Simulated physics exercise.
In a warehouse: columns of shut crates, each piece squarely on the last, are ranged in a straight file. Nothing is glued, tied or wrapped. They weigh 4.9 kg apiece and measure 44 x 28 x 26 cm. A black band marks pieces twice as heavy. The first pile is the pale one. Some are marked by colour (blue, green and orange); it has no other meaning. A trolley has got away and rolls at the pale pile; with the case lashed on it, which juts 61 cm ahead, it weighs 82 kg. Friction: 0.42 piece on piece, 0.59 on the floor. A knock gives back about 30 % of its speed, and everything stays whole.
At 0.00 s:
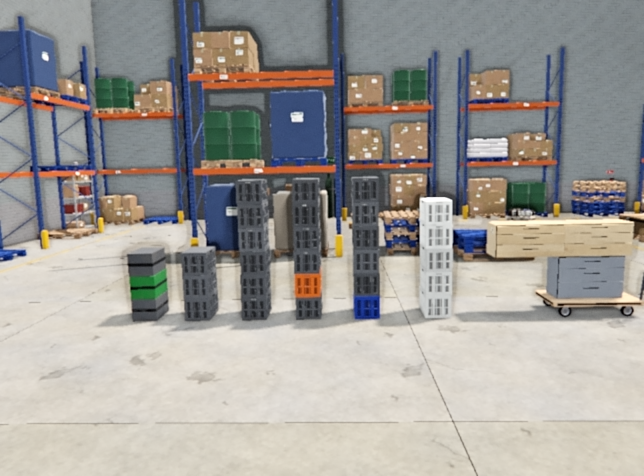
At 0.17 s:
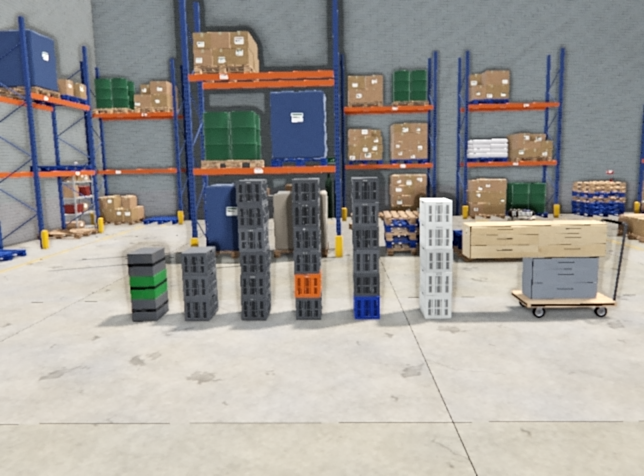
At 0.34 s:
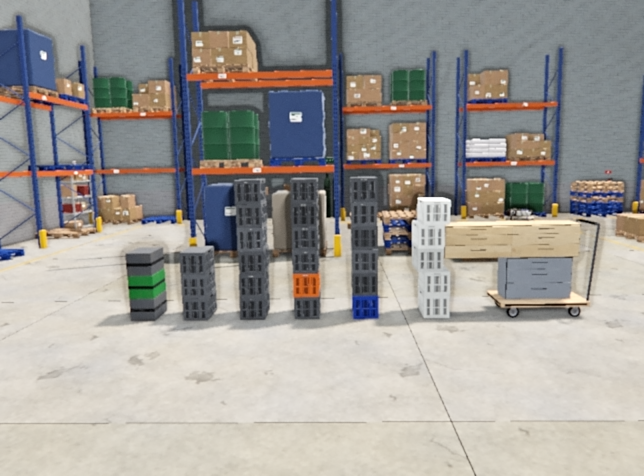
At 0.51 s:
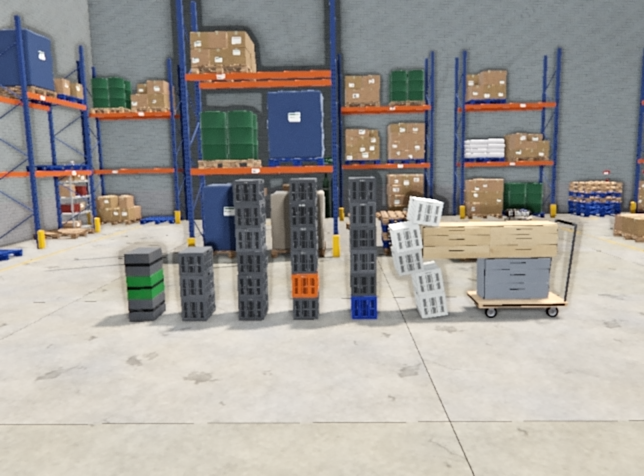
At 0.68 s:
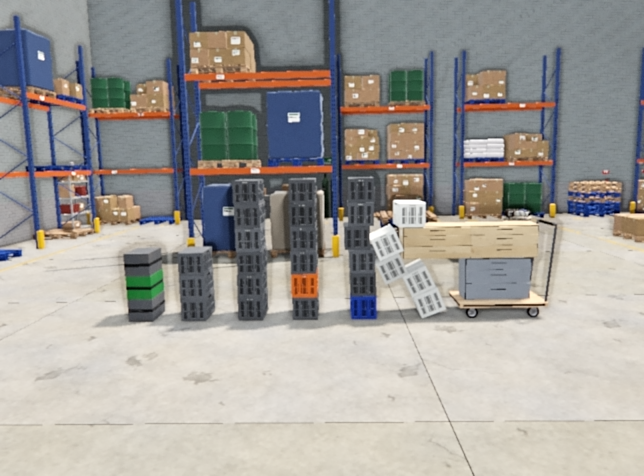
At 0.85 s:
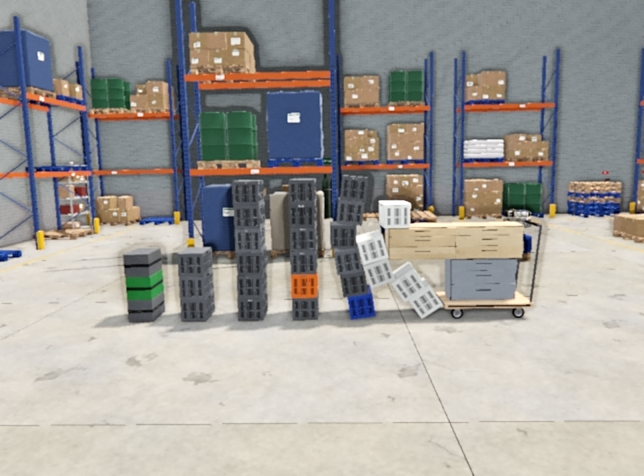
A flat trolley carrying a grey cabinet and a long pale wooden case rolls leftward across a warehouse floor, seen from the front by a nearly still camera. Dark crate stacks, with green, orange and blue pieces among them, stand left of a white stack, before blue-and-orange racking. The case pushes into the white crates, which lean and skew left against the blue-based stack, and that leans too.
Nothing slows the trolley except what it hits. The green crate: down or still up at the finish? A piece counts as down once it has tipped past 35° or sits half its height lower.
It comes down.
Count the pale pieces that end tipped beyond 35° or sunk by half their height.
4 pale pieces.
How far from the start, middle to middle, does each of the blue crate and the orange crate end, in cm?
Blue 10, orange 40.
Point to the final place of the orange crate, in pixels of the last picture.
Around (270, 294).
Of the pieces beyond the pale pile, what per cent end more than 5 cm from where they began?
100 per cent.
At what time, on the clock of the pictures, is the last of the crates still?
Around 4.5 s.
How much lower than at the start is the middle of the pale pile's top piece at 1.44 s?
Roughly 0 cm.
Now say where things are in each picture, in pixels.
In the first picture (we follow the side turned to the camera), load (502, 235) 48 cm short; green crate (142, 288); blue crate (367, 308); orange crate (307, 286); no other piece has moved.
The second picture shows load (476, 235) 20 cm short; green crate (142, 288).
The third picture shows load (450, 236) 6 cm in; green crate (141, 288).
The fourth picture shows load (428, 236) 29 cm in, top of the pale pile leaning 9°; green crate (139, 288); no other piece has moved.
The fifth picture shows load (409, 236) 49 cm in; green crate (139, 288); one has shifted.
The sixth picture shows load (394, 237) 65 cm in; green crate (138, 289); blue crate (362, 307) tipped 8°; orange crate (304, 286); 6 stirred so far.
Around 1.44 s, 4 of the pale pile down; none of the 24 other crates down, 12 disturbed; green crate unmoved; blue crate tipped 18°.
Around 2.34 s, 4 of the pale pile down; 11 of the 24 other crates down; green crate unmoved; orange crate tipped 36°.
Around 3.26 s, 4 of the pale pile down; 20 of the 24 other crates down; green crate tipped 47°, 10 cm lower; orange crate tipped 48°, 13 cm lower.
Finally (4.7 s), 4 of the pale pile down; 20 of the 24 other crates down; green crate on its side; orange crate tipped 48°, 14 cm lower; blue crate displaced 53 mm. Seen by the last camera, middles, green crate near (94, 306), orange crate near (270, 294).
